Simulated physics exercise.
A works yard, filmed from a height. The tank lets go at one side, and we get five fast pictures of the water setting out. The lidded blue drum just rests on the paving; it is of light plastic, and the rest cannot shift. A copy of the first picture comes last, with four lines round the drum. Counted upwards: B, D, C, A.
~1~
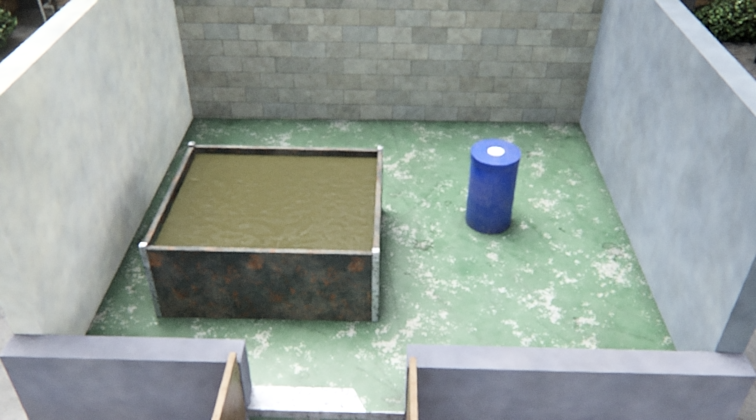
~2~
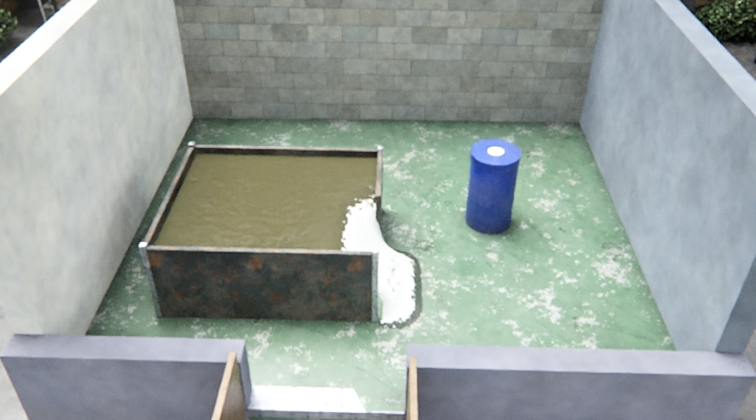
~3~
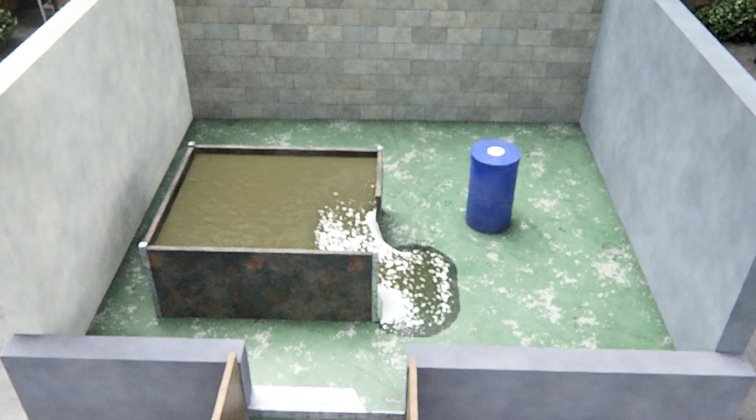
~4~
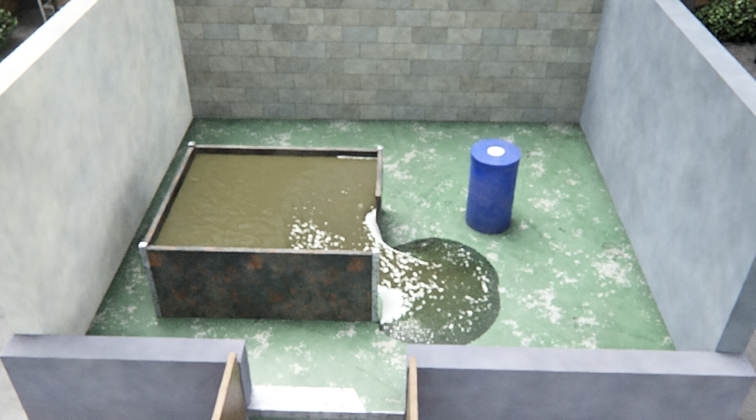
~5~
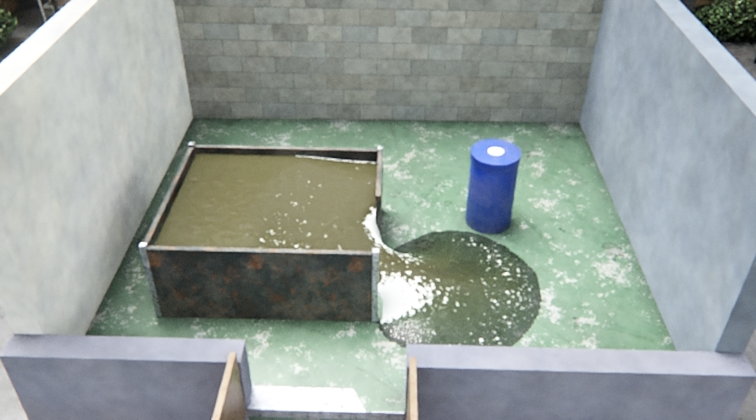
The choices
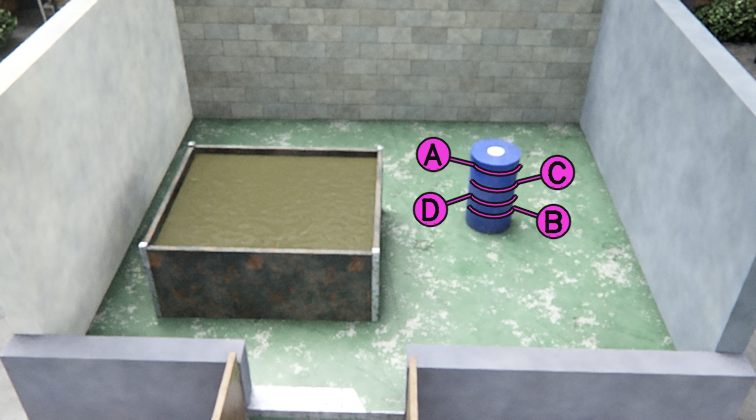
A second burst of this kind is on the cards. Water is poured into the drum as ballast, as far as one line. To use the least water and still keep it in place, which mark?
Go for B.
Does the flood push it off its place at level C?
No.
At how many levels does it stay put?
All four.
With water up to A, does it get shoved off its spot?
No, that is safe.
On the marked copy, A at (498, 174); B at (493, 216); C at (496, 190); D at (494, 204); from the bottom up B, D, C, A.
If A is chosen, it does not move.
If B is chosen, it does not move.
If C is chosen, it does not move.
If D is chosen, it does not move.
